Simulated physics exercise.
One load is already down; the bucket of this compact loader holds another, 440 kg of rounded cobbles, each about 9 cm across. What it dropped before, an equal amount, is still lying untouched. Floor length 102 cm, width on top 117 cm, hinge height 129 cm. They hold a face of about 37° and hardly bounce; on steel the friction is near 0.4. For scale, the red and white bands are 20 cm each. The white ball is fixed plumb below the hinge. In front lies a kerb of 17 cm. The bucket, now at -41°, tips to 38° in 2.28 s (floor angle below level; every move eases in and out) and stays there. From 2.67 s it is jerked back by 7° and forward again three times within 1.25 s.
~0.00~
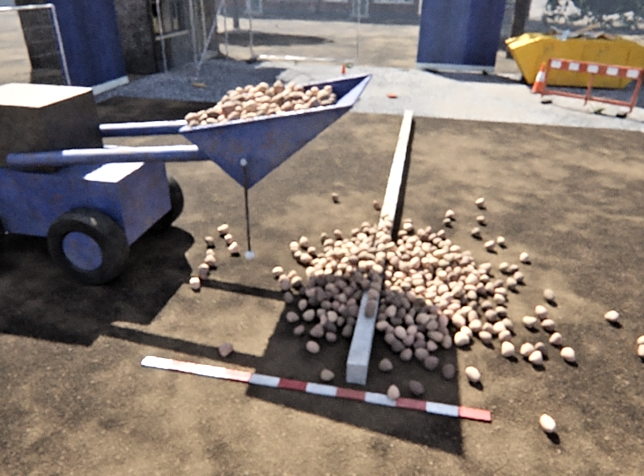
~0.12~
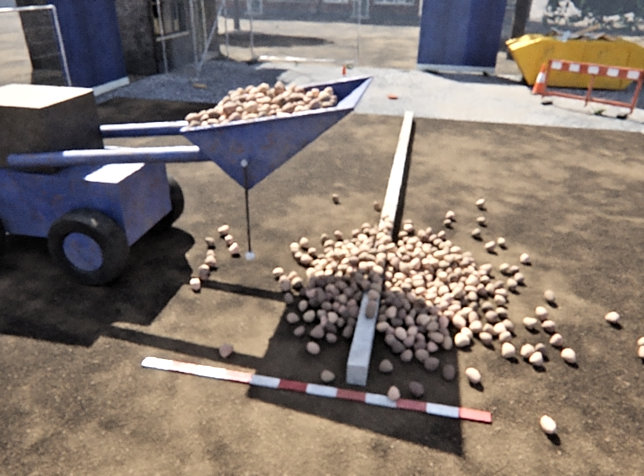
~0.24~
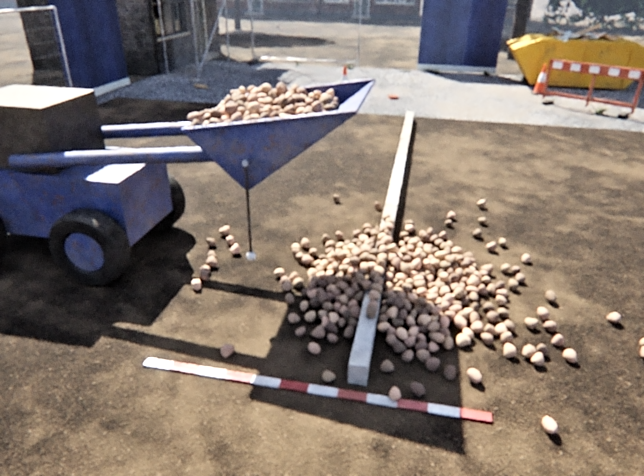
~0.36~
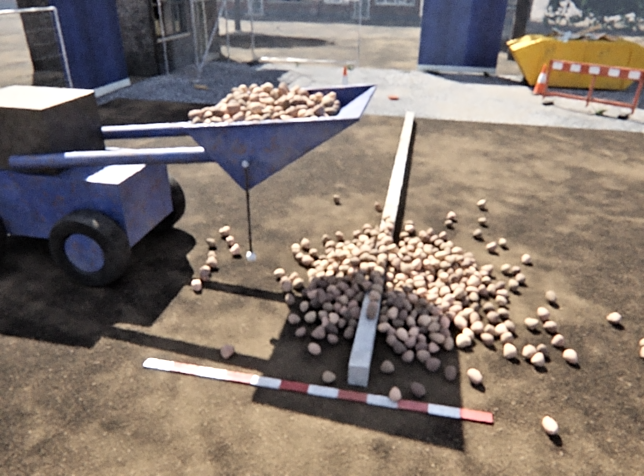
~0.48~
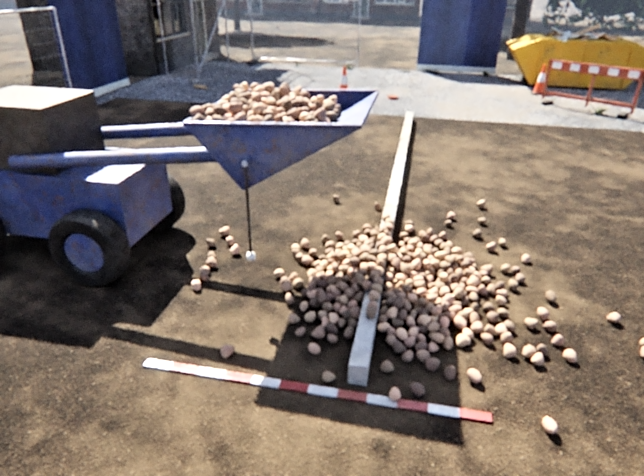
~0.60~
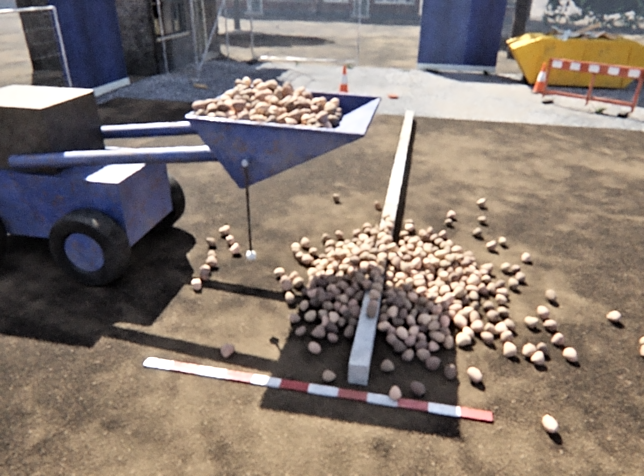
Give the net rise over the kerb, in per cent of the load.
Close to 54 parts in a hundred.
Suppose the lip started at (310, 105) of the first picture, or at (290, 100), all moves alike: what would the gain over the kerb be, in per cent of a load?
About 10 and 5 per cent.
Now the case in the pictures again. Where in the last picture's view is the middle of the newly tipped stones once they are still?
Near (390, 272).
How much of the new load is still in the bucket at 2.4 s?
About 25 per cent.
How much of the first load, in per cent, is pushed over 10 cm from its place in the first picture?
About 5 per cent.
After 1.7 s the floor is at 26°; in per cent of one load, 99 in the bucket, 42 on this side of the kerb, 62 over the kerb; the foremost stones are at (581, 320).
After 2.4 s the floor is at 38°; in per cent of one load, 26 in the bucket, 90 on this side of the kerb, 87 over the kerb; the foremost stones are at (581, 320).
After 4.4 s the floor is at 38°; in per cent of one load, 0 in the bucket, 87 on this side of the kerb, 116 over the kerb; the foremost stones are at (583, 308).
After 7.1 s the floor is at 38°; in per cent of one load, 0 in the bucket, 87 on this side of the kerb, 116 over the kerb; the foremost stones are at (583, 308). Net gain over the kerb, 54.
